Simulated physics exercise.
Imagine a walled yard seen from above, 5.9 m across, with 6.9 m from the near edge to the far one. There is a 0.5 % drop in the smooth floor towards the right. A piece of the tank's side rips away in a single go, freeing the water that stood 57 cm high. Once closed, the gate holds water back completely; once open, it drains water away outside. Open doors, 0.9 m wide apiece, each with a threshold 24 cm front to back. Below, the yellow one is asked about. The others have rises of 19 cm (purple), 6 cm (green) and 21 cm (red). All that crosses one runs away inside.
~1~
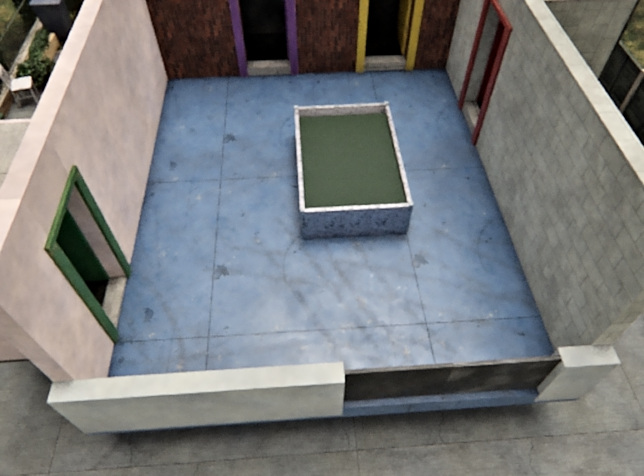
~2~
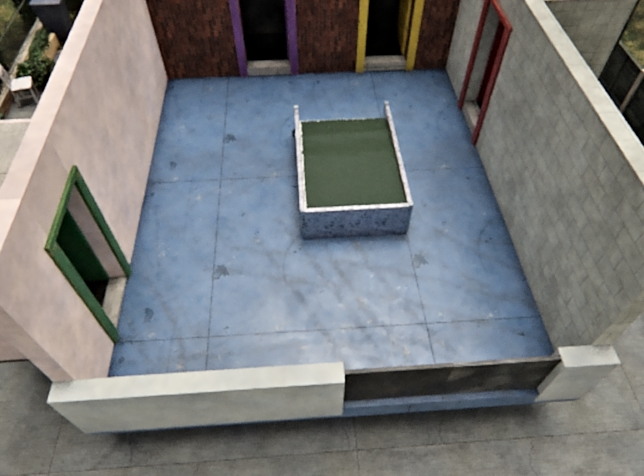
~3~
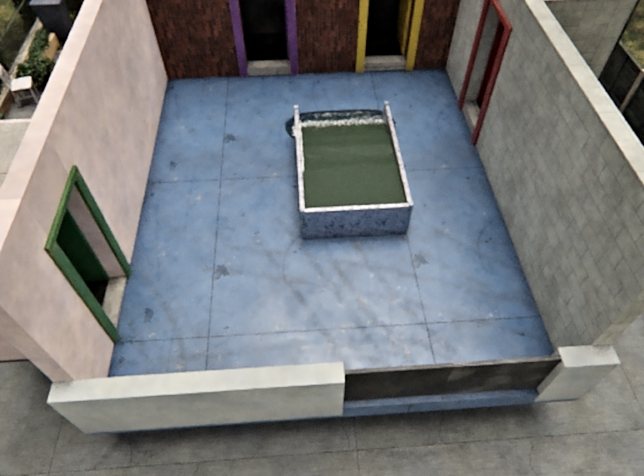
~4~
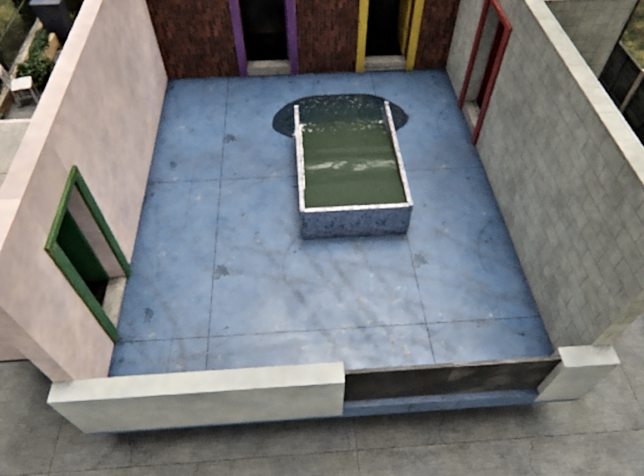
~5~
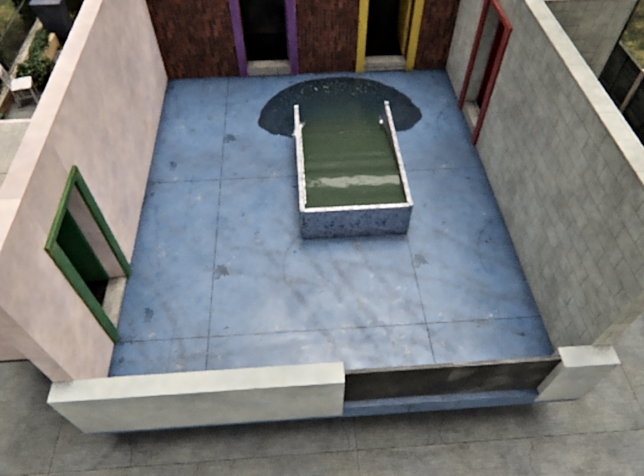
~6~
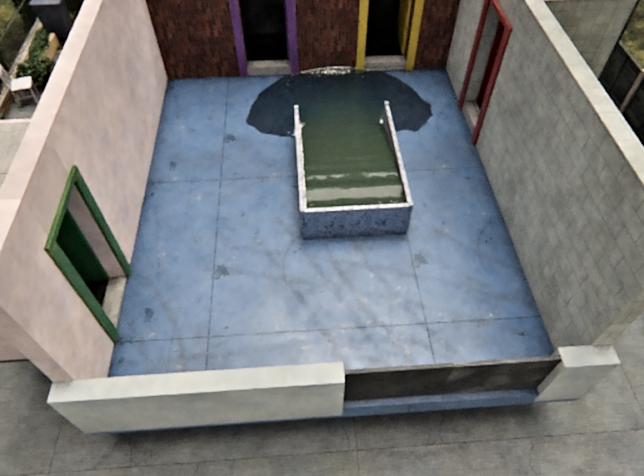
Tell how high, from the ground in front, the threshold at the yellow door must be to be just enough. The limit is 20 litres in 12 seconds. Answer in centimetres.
It must be about 21 cm high.
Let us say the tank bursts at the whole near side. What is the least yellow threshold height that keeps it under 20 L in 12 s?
Then 8.5 cm.
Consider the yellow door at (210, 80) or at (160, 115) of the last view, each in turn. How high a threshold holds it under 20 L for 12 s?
9.0 and 13.0 cm.
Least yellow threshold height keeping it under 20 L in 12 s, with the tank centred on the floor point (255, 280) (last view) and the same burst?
New minimum height: Approx. 9.5 cm.
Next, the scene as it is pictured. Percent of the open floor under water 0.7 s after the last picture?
Approximately 20 % of the floor.
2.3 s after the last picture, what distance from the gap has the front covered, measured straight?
Reach: Approx. 4.0 m.
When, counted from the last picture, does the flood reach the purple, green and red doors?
Arrival: Purple 0.1 s, green 3.8 s, red 1.6 s.
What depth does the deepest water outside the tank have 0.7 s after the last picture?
Roughly 35 cm.
Then, 0.7 s after the last picture water covers 20 % of the floor, deepest (35 cm) near (332, 74); 24 cm at the yellow door, 1 litre in over its 20 cm threshold.
Then, 2.3 s after the last picture water covers 35 % of the floor, deepest (34 cm) near (441, 69); 21 cm at the yellow door, 24 litres in over its 20 cm threshold.
Then, 11.3 s after the last picture water covers 100 % of the floor, deepest (10 cm) near (492, 208); 5 cm at the yellow door, 27 litres in over its 20 cm threshold.
At the yellow door as built, the water peaked near 27 cm, 1.3 s after the last picture.
With a threshold of 18 cm, 43 litres would have come in within the 12 s; with 24.5 cm, 7 litres. So under 20 litres takes about 21 cm.
